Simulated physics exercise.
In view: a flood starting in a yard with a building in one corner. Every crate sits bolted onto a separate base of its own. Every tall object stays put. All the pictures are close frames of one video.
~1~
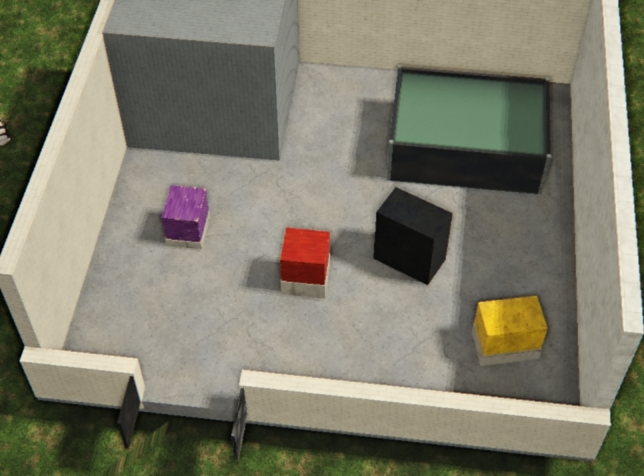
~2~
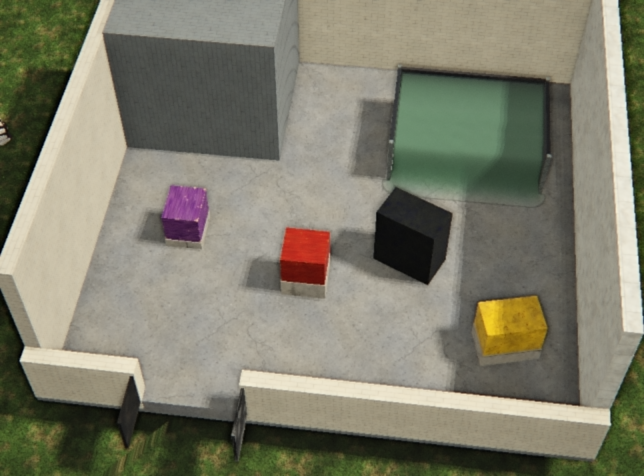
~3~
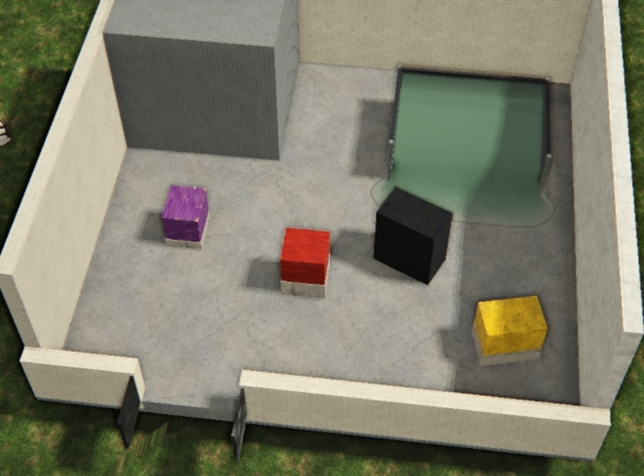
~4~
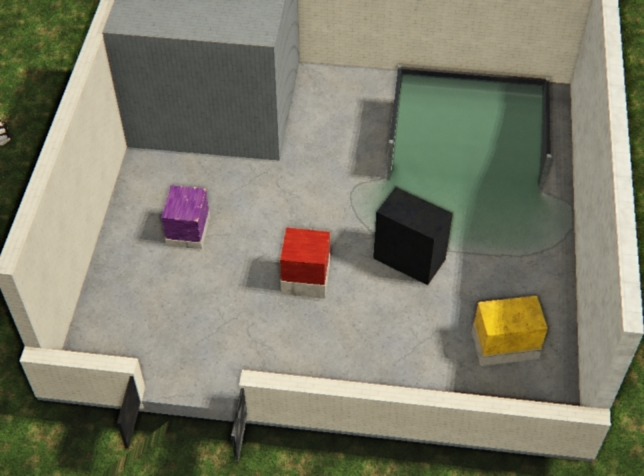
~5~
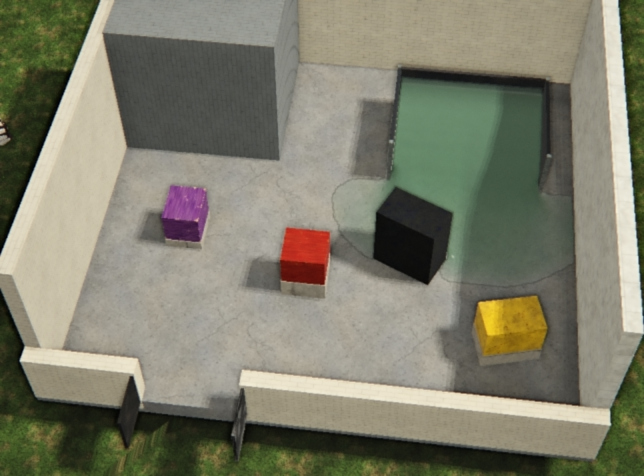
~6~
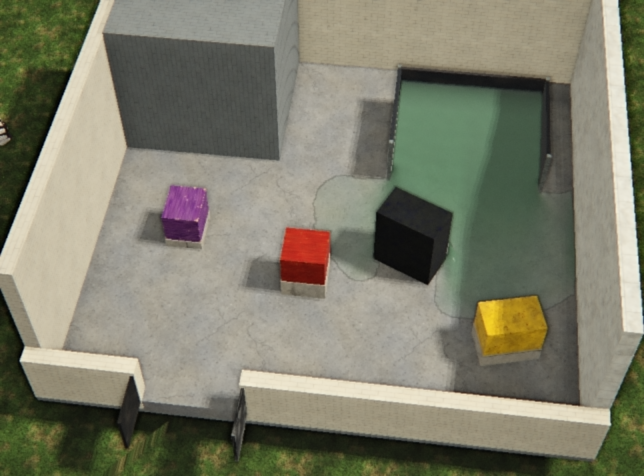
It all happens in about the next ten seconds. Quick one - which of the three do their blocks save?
The yellow crate will be within the water's reach; the purple crate will be within the water's reach; the red crate will be out of the water's reach.
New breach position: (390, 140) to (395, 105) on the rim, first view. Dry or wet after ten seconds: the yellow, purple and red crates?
Then: Yellow crate stays dry, purple crate is soaked, red crate is spared.
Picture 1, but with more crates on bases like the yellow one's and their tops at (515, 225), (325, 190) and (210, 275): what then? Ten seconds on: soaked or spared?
Going through them in order, the first is overtopped, the second is overtopped and the third is not reached.
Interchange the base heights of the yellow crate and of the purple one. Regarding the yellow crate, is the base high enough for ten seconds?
Yellow: Flooded.
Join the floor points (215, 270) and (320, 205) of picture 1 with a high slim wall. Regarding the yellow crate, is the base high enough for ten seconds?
As for the yellow crate, it gets flooded.
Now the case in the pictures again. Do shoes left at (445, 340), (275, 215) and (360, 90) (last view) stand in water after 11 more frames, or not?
Going through them one by one, the first is waterlogged, the second waterlogged and the third spared.
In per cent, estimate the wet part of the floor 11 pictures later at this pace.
The answer is around 50 per cent.
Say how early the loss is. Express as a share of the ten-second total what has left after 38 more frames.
Near 25 in a hundred.
A moment on, water covers 30 % of the floor; the yellow crate water round its plinth, the purple crate not reached, the red crate water round its plinth.
Next, water covers 50 % of the floor; the yellow crate water round its plinth, the purple crate water round its plinth, the red crate water round its plinth.
Then, water covers 75 % of the floor; the yellow crate water round its plinth, the purple crate water round its plinth, the red crate water round its plinth.
Later, water covers 85 % of the floor; the yellow crate water round its plinth, the purple crate water round its plinth, the red crate water round its plinth.
In the end, water covers 100 % of the floor; the yellow crate was topped, the purple crate was topped, the red crate stayed above the water.
